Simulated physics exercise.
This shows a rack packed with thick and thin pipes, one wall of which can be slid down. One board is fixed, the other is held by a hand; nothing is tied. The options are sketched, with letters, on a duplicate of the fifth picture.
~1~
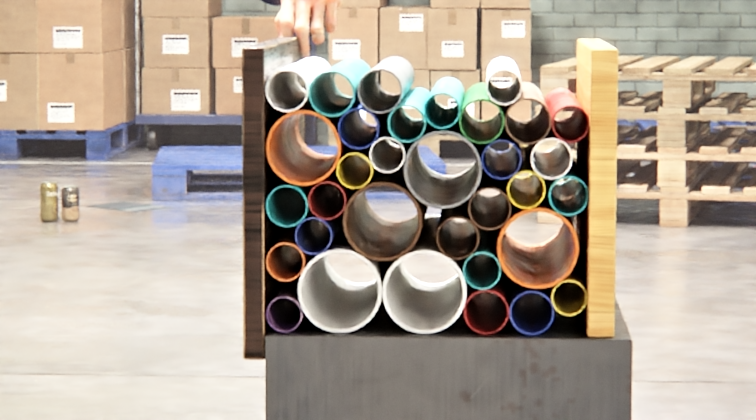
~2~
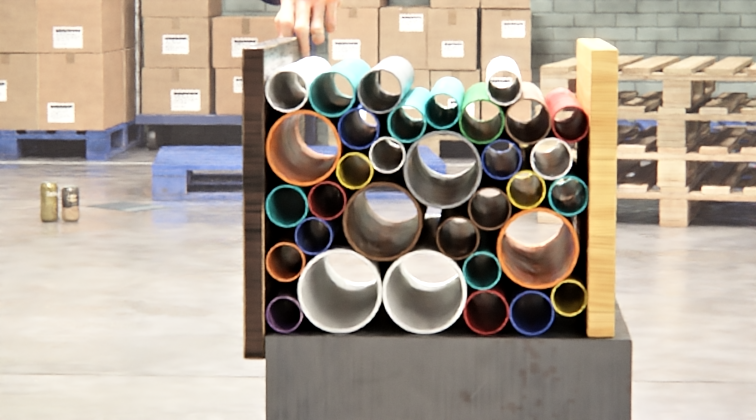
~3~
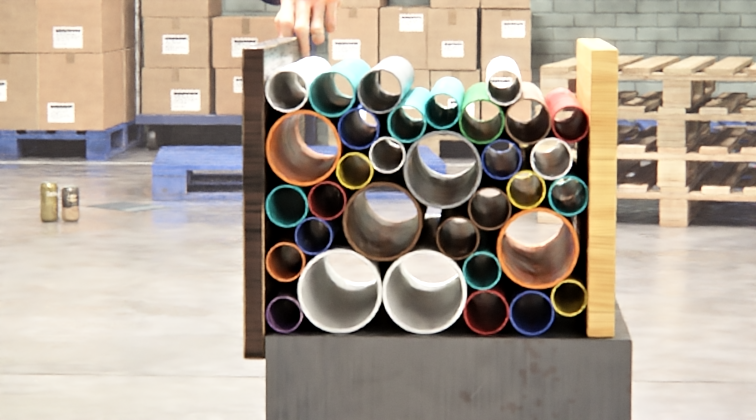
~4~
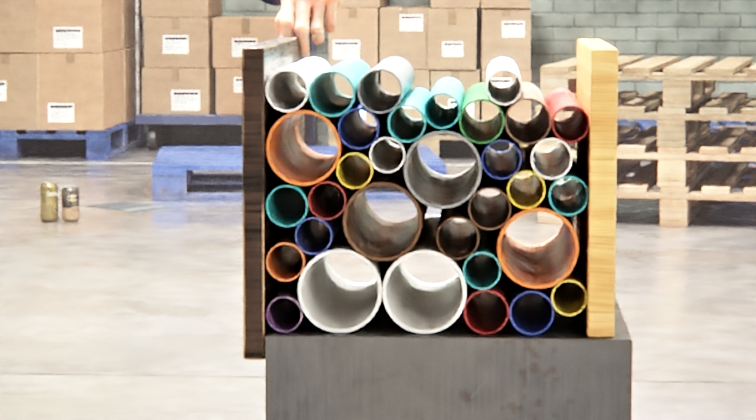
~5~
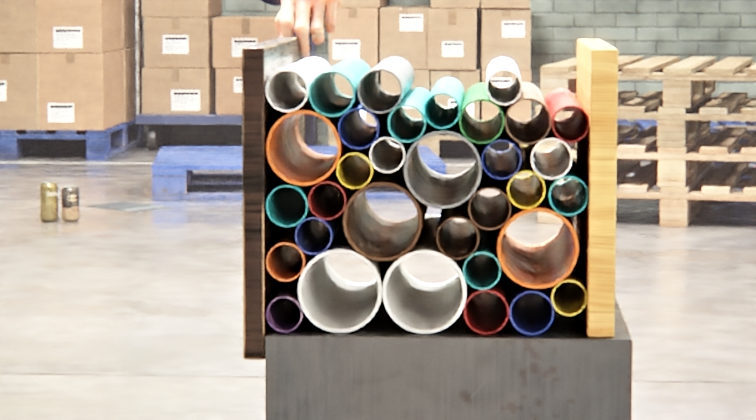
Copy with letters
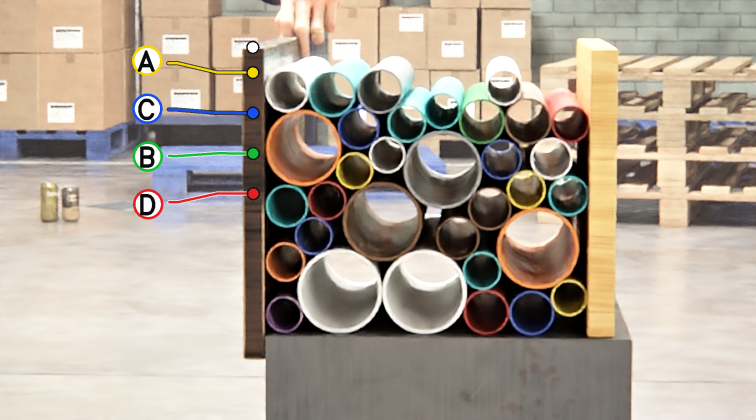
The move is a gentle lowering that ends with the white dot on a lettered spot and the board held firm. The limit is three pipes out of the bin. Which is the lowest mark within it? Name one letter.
The lowest mark that will do is D.
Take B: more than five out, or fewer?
Fewer than five.
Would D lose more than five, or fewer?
Fewer than five.
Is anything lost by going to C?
At C: No.
On the marked copy, A at (253, 73); B at (253, 153); C at (253, 113); D at (253, 194); the white dot at (253, 48).
With D. Early on, top of the board (265, 117).
Further on, top of the board (266, 193).
At the end, top of the board (266, 193), one out over the board.
As for the rest, A none out over the board; B one out over the board; C none out over the board.
